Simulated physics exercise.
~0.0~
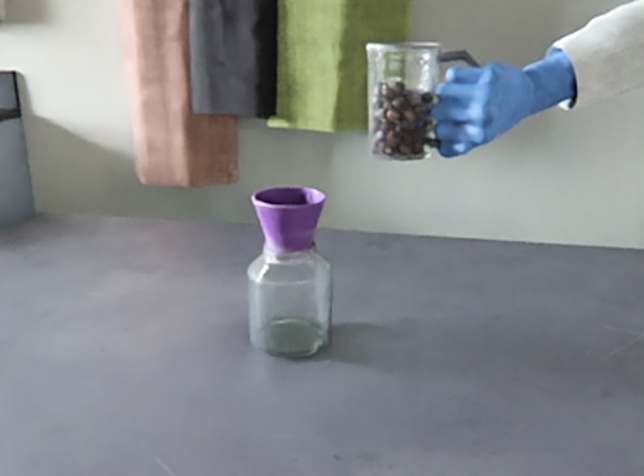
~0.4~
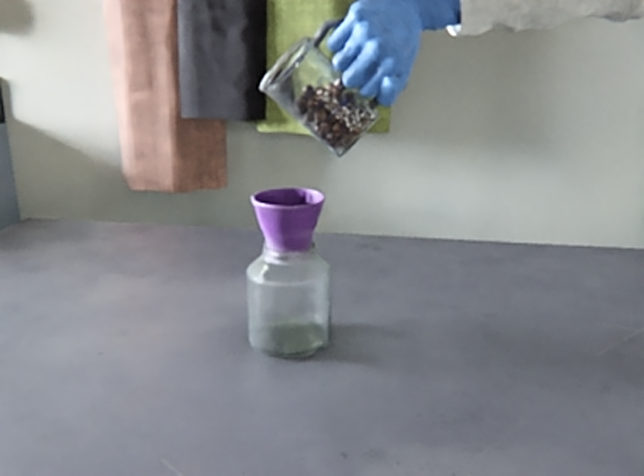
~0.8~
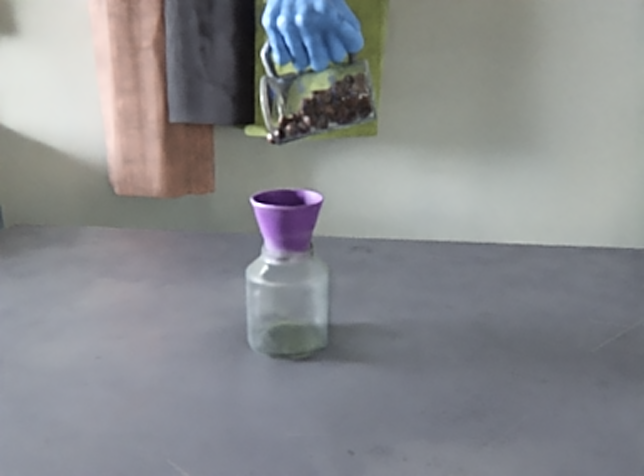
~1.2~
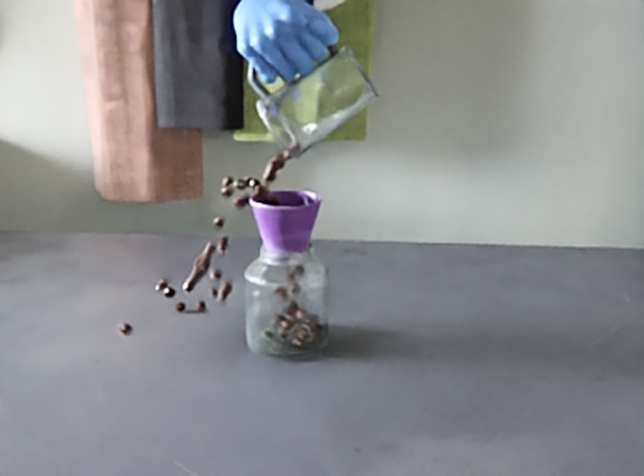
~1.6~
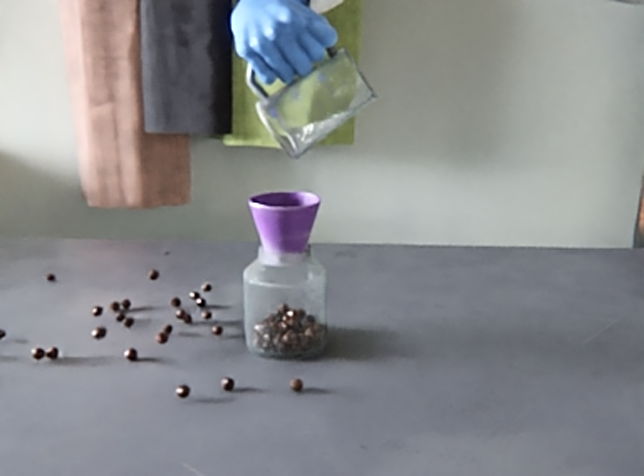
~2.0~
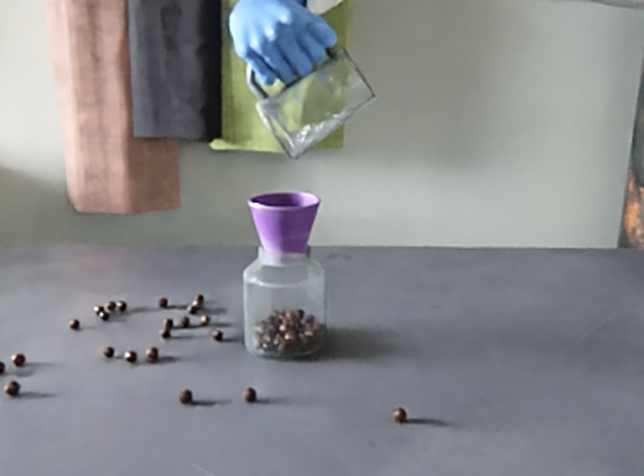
Dark round balls pouring from a clear cup tipped by a blue-gloved hand, some filling a funnel-topped jar, others scattering across the table.
